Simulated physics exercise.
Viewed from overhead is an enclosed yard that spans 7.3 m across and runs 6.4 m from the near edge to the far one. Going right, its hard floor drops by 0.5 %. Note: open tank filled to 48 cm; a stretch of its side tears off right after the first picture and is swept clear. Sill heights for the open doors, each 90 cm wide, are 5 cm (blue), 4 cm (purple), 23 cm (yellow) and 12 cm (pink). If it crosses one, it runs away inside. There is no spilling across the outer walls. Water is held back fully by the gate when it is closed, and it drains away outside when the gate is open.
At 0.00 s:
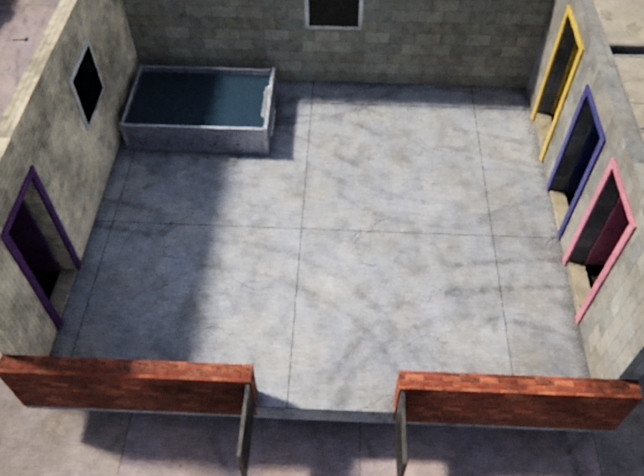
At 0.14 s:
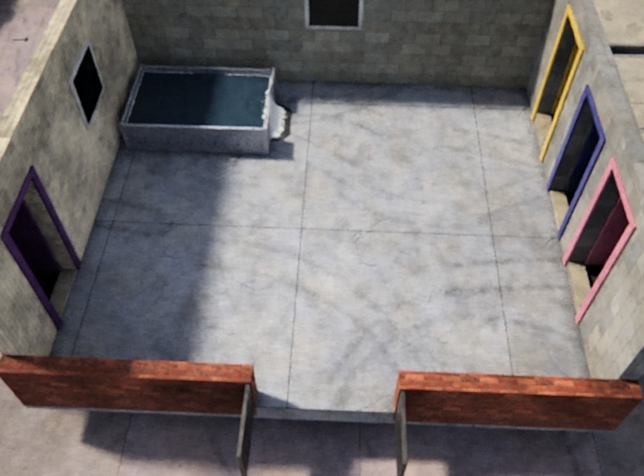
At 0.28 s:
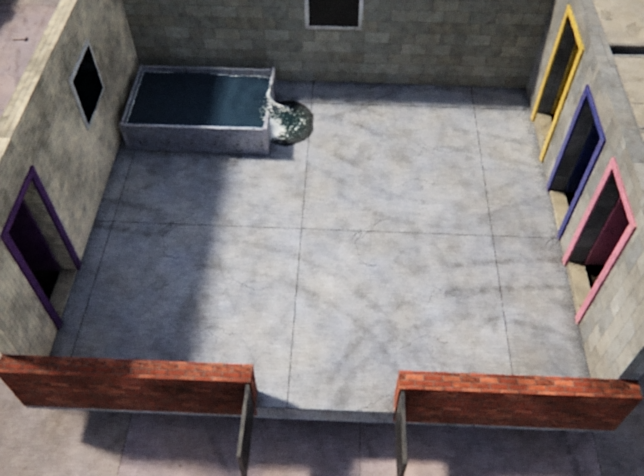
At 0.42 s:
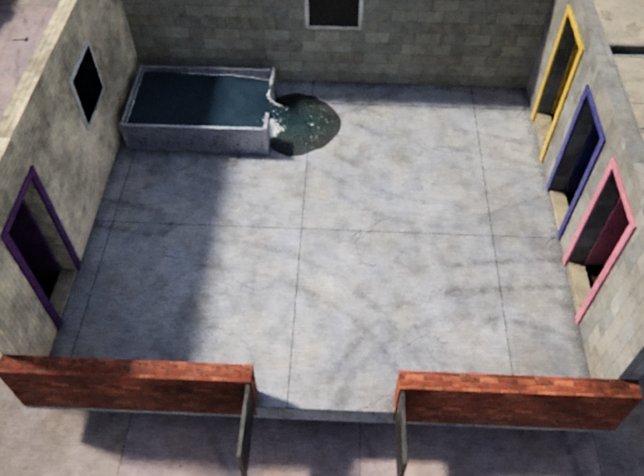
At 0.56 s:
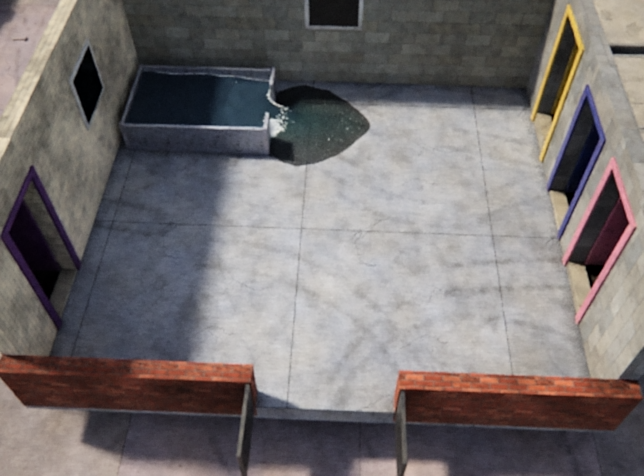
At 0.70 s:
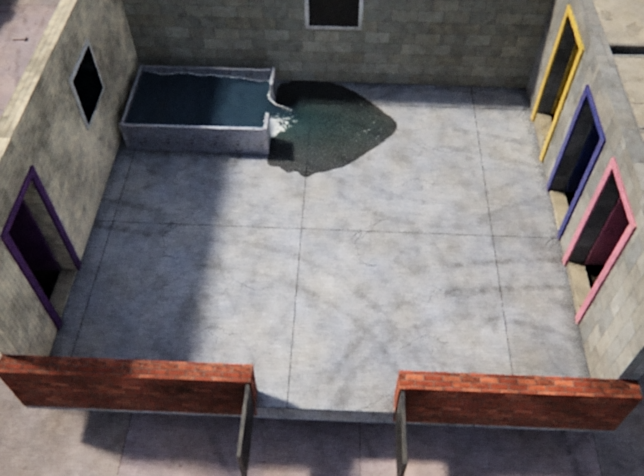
In this clip, a rectangular tank of water sits still in the back left of a walled yard, then water pours from its right side and spreads across the grey floor in a widening dark pool.
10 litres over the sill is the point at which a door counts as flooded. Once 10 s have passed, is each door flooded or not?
At the end, for the blue door I'd say above the limit. For the purple door I'd say within the limit. For the yellow door I'd say within the limit. For the pink door I'd say within the limit.
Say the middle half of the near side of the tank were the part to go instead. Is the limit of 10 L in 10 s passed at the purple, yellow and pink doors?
Purple beyond, yellow short, pink short.
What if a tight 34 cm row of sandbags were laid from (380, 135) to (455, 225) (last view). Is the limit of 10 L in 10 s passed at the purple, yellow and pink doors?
Purple within the limit, yellow within the limit, pink within the limit.
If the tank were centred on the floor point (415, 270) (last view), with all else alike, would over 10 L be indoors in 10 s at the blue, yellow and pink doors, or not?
Blue goes beyond, yellow stays inside, pink goes beyond, judged against that limit.
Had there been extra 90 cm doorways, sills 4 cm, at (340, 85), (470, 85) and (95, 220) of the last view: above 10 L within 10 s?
More, more, less.
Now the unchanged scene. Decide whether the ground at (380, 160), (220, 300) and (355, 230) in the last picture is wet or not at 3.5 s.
Submerged, untouched, submerged.
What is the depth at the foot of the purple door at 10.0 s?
The depth there is around 0.0 cm.
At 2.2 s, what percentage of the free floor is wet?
I'd guess around 30 %.
After 1.4 s water covers 20 % of the floor and is deepest (28 cm) near (278, 121); blue door not reached, purple door not reached, yellow door not reached, pink door not reached.
After 2.2 s water covers 30 % of the floor and is deepest (25 cm) near (278, 121); blue door not reached, purple door not reached, yellow door 7 cm at the sill, 0 L in, pink door not reached.
After 3.5 s water covers 40 % of the floor and is deepest (20 cm) near (524, 110); blue door 9 cm at the sill, 5 L in, purple door not reached, yellow door 17 cm at the sill, 0 L in, pink door not reached.
After 6.0 s water covers 45 % of the floor and is deepest (14 cm) near (455, 107); blue door 6 cm at the sill, 25 L in, purple door not reached, yellow door 9 cm at the sill, 0 L in, pink door 6 cm at the sill, 0 L in.
After 10.0 s water covers 60 % of the floor and is deepest (10 cm) near (573, 403); blue door 5 cm at the sill, 30 L in, purple door not reached, yellow door 7 cm at the sill, 0 L in, pink door 5 cm at the sill, 0 L in.
